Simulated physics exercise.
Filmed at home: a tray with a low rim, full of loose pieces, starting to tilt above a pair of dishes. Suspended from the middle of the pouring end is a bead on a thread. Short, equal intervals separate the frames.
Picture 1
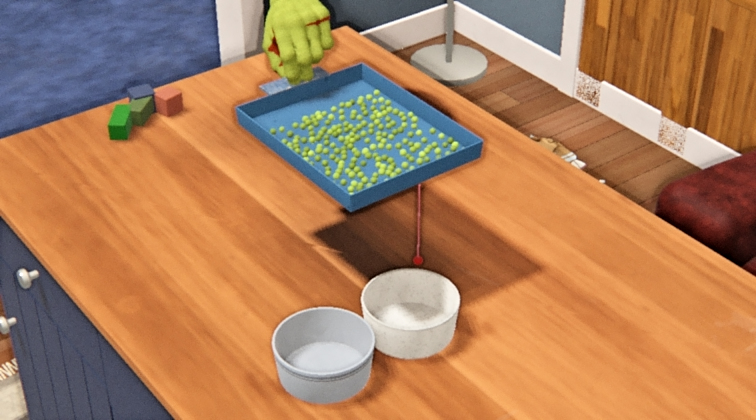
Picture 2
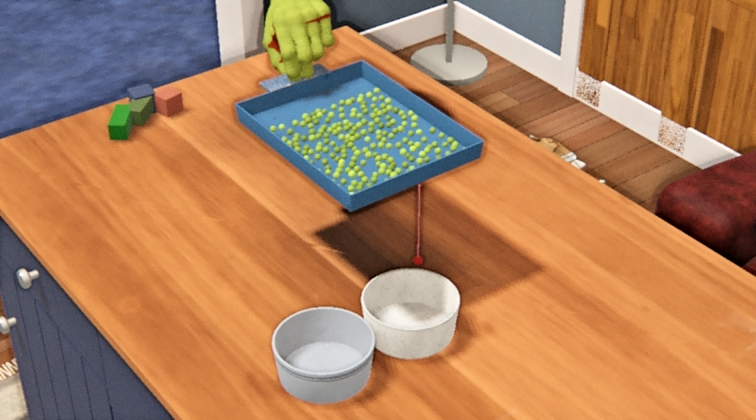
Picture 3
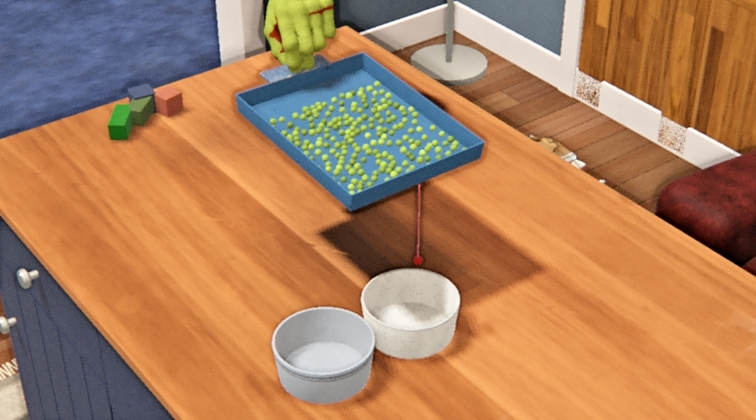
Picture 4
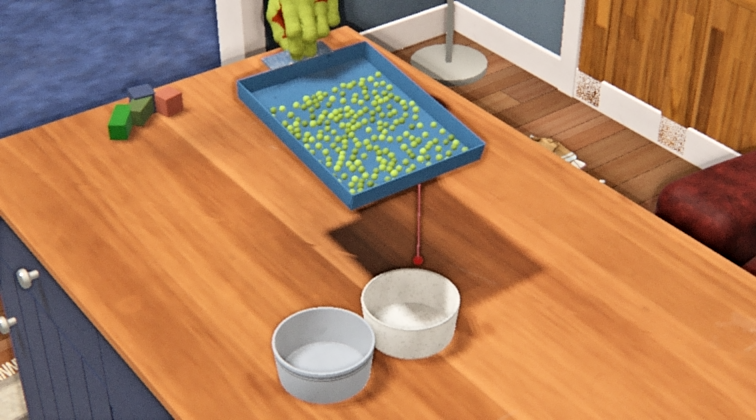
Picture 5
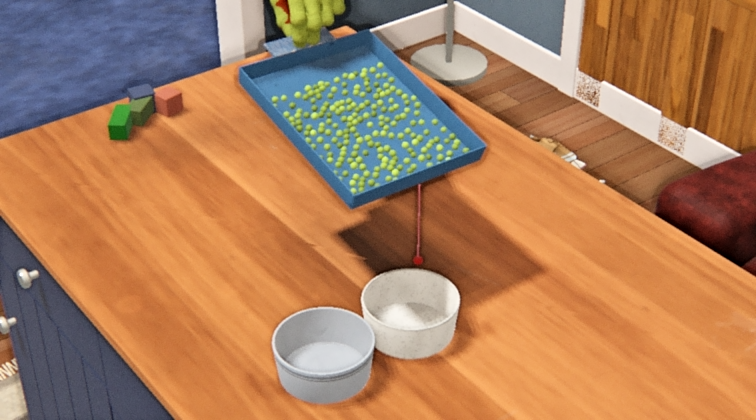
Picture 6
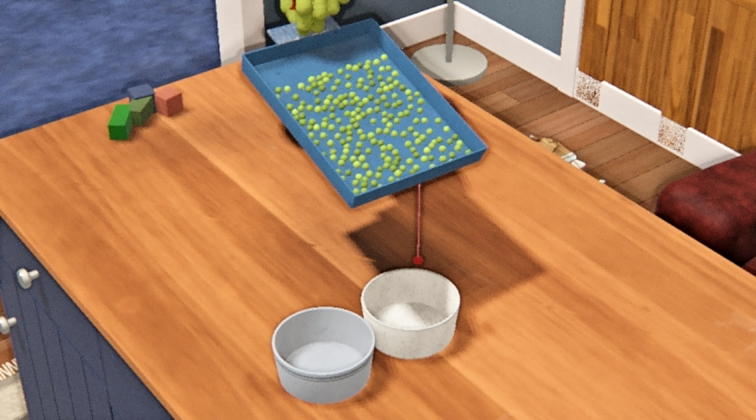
In this clip, a green hand holds a blue tray of small green balls above two bowls on a wooden table, keeping it still at first, then gradually raising its far end so the tray slopes toward the near end.
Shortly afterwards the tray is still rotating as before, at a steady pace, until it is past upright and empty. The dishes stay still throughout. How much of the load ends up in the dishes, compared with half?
The dishes end up with less than half of it.
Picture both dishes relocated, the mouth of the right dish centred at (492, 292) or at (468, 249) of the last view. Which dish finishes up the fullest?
The first try favours the rightmost one, and the second try favours the rightmost one.
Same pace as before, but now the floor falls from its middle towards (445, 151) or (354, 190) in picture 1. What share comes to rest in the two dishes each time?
The first gives 0 %, the second 40 %.
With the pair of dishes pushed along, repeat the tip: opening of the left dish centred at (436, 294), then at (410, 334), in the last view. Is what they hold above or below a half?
Well, the bulk the first time and the bulk the second time.
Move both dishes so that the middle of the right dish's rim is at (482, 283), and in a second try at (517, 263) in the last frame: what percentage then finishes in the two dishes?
Near 80 % and 90 %.
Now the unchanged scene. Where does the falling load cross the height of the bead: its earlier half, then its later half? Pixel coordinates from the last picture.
First around (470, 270), afterwards around (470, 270).
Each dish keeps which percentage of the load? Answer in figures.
So the left dish gets 0 % of the load, while the right one gets 30 %.
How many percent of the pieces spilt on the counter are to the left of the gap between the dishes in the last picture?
Left share: Some 0 per cent.
Soon, tray tipped steeply; nearly all on the tray; a stray few in the air.
A while on, tray tipped right over; nearly all on the tray; a stray few in the right dish; a stray few outside both.
Towards the end, tray tipped past a quarter turn; about a quarter in the right dish; about two thirds outside both; a stray few in the air.
Finally, tray tipped past a quarter turn; none in the left dish; about a quarter in the right dish; about two thirds outside both.
